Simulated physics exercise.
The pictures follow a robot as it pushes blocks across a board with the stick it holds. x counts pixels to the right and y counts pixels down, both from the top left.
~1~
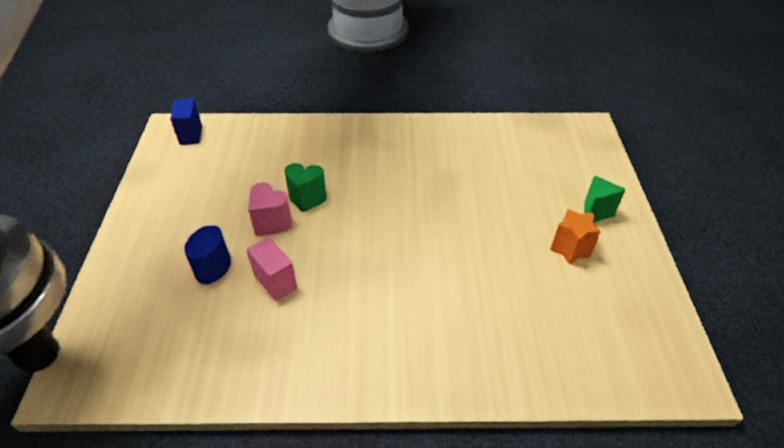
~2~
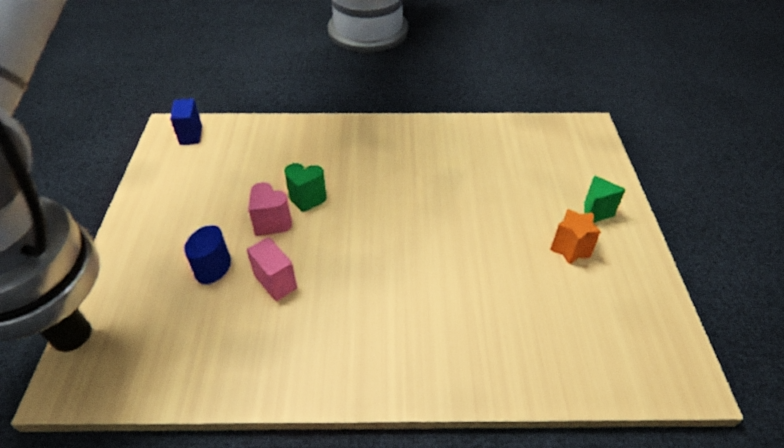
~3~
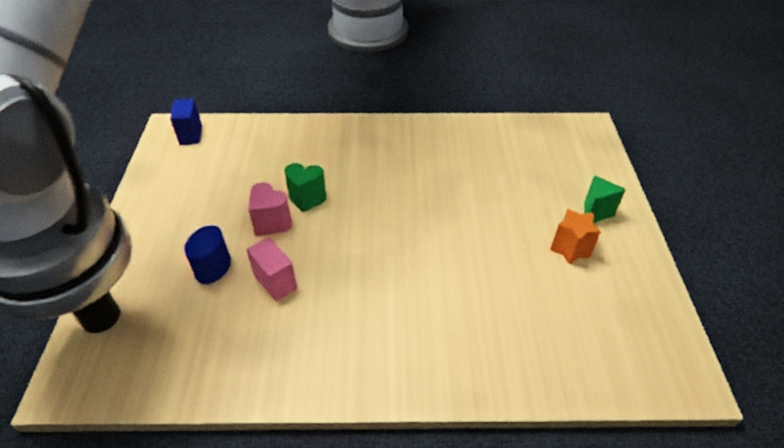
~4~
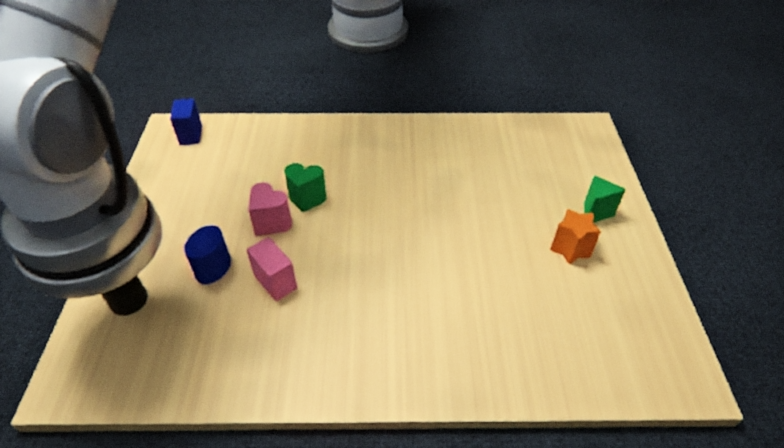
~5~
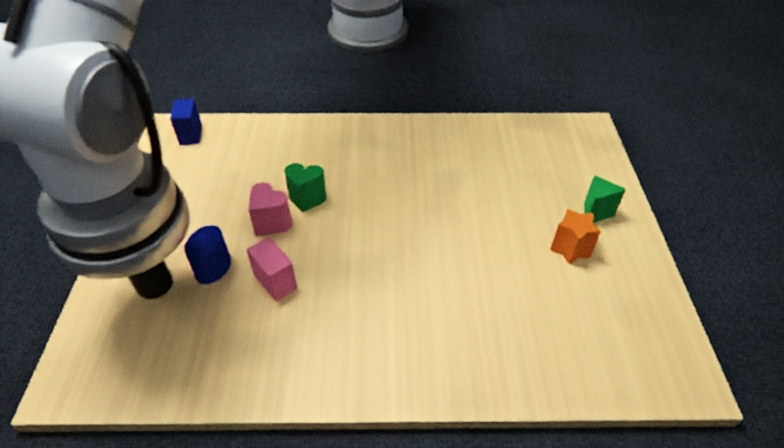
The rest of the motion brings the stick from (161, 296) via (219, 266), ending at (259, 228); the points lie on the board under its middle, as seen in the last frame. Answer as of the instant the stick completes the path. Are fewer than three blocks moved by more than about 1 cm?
Final answer: No.
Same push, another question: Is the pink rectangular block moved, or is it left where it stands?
Left in place.
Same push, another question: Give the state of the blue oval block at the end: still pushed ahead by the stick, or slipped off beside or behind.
Expect to find it ahead of the stick.
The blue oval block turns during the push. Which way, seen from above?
Turns anticlockwise.
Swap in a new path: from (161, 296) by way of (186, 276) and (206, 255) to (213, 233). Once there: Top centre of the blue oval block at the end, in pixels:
The top centre is at (238, 220).
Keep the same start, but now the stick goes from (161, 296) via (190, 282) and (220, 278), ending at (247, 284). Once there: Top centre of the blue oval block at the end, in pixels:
My estimate: (236, 226).
What follows on the original path. One third of the way, stick at (197, 265); blue oval block at (223, 228), turned 15° anticlockwise.
Two thirds of the way, stick at (232, 242); blue oval block at (250, 204), turned 35° anticlockwise; pink heart at (280, 183), turned 15° clockwise; green heart at (307, 170).
At the end, stick at (256, 217); blue oval block at (258, 179), turned 90° anticlockwise; pink heart at (284, 163), turned 65° clockwise; pink rectangular block not moved; green heart at (316, 166), turned 20° clockwise.
